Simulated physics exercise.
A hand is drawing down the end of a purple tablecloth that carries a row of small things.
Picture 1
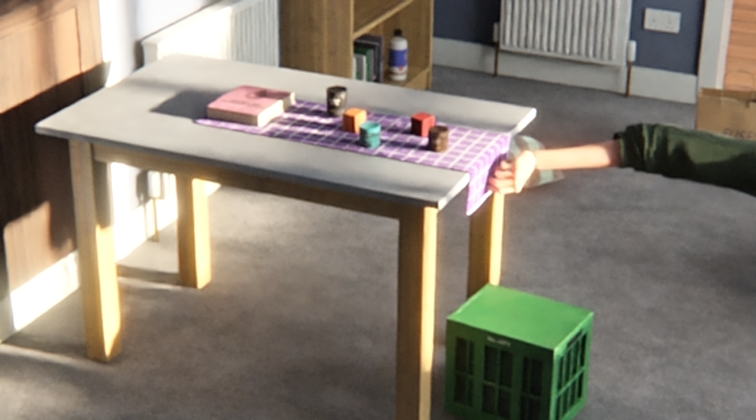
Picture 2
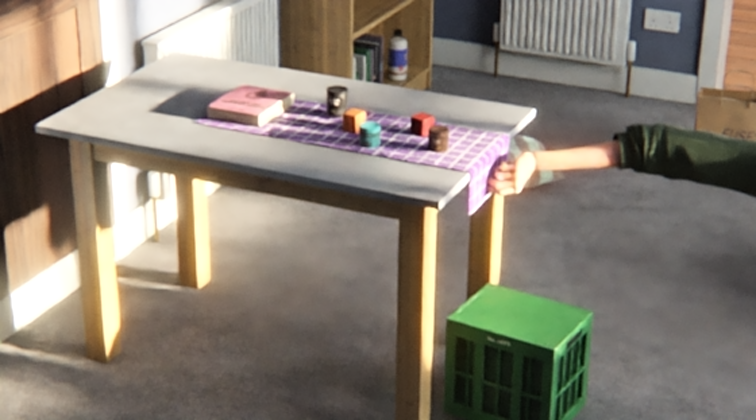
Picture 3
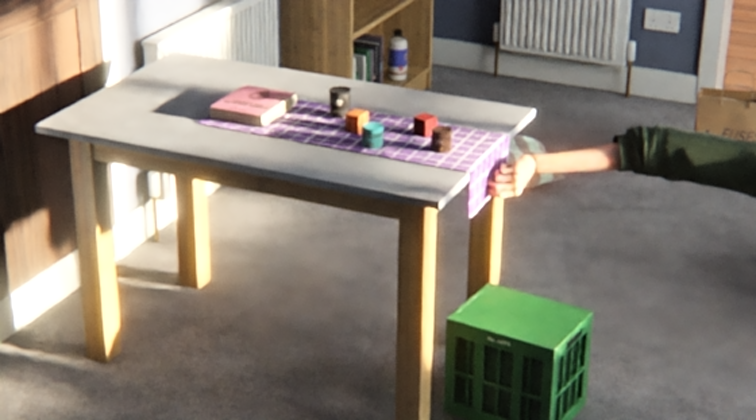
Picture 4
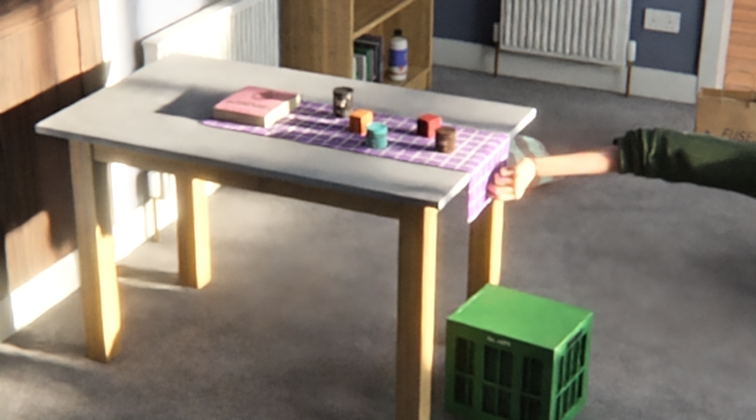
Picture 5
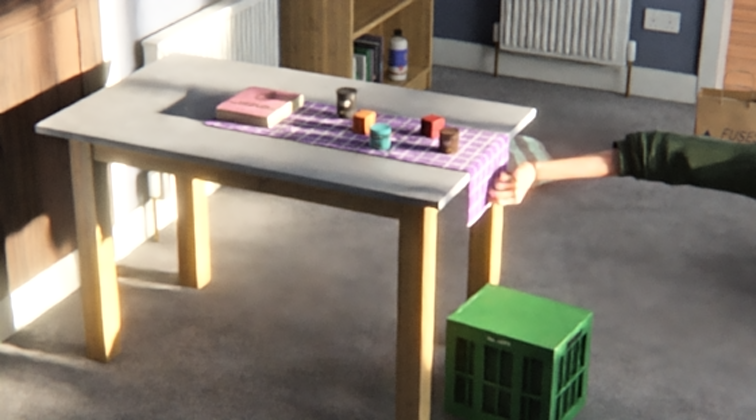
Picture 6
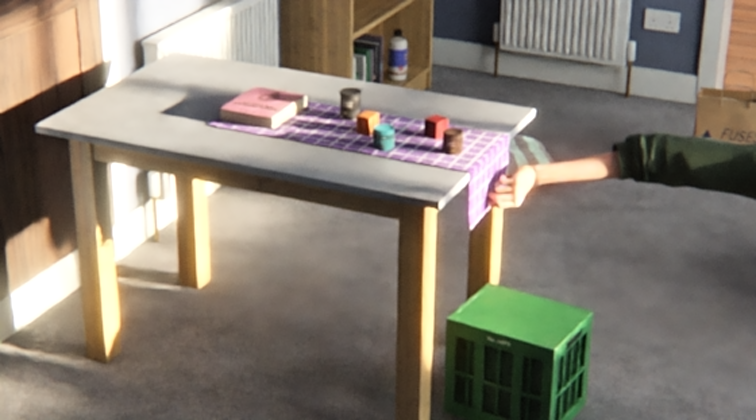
The video shows a hand slowly pulling down the end of a purple checked cloth at a table's right edge, while the book, dark can and small coloured objects on it shift slightly right, above a green crate.
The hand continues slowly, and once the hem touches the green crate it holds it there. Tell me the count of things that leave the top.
The count is three.
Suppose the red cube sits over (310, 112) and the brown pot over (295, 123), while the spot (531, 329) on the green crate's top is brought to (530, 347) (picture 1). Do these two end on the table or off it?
Here's what happens: The red cube remains aboard, the brown pot remains aboard.
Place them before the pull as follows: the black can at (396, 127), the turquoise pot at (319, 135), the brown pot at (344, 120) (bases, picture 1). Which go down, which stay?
In the end the black can is no longer on top, the turquoise pot is still on top, and the brown pot is still on top.
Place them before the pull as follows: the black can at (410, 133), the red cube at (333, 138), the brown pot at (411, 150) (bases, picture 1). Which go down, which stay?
Black can dropped, red cube kept, brown pot dropped.
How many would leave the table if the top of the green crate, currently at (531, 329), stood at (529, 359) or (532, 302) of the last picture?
First height: 4; second height: 2.
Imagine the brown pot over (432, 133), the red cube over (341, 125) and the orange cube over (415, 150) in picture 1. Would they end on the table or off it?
First the brown pot, which is lost, then the red cube, which is kept, and finally the orange cube, which is lost.
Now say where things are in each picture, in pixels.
The first frame shows hem (468, 215); brown pot (439, 129); red cube (422, 116); turquoise pot (369, 125); orange cube (354, 112); black can (337, 89); top of the crate (531, 329).
The second frame shows hem (469, 216); brown pot (439, 129).
The third frame shows hem (469, 219); red cube (425, 117).
The fourth frame shows hem (469, 222); turquoise pot (376, 126); top of the crate (531, 329).
The fifth frame shows hem (468, 226); orange cube (364, 114).
The sixth frame shows hem (471, 230); brown pot (453, 131); red cube (436, 119); turquoise pot (384, 128); orange cube (368, 114); black can (350, 91).
Soon after, hem near (488, 252); brown pot gone.
After that, hem on the crate; brown pot and red cube gone.
In the end, hem on the crate; brown pot, red cube and turquoise pot gone. It carries off three.
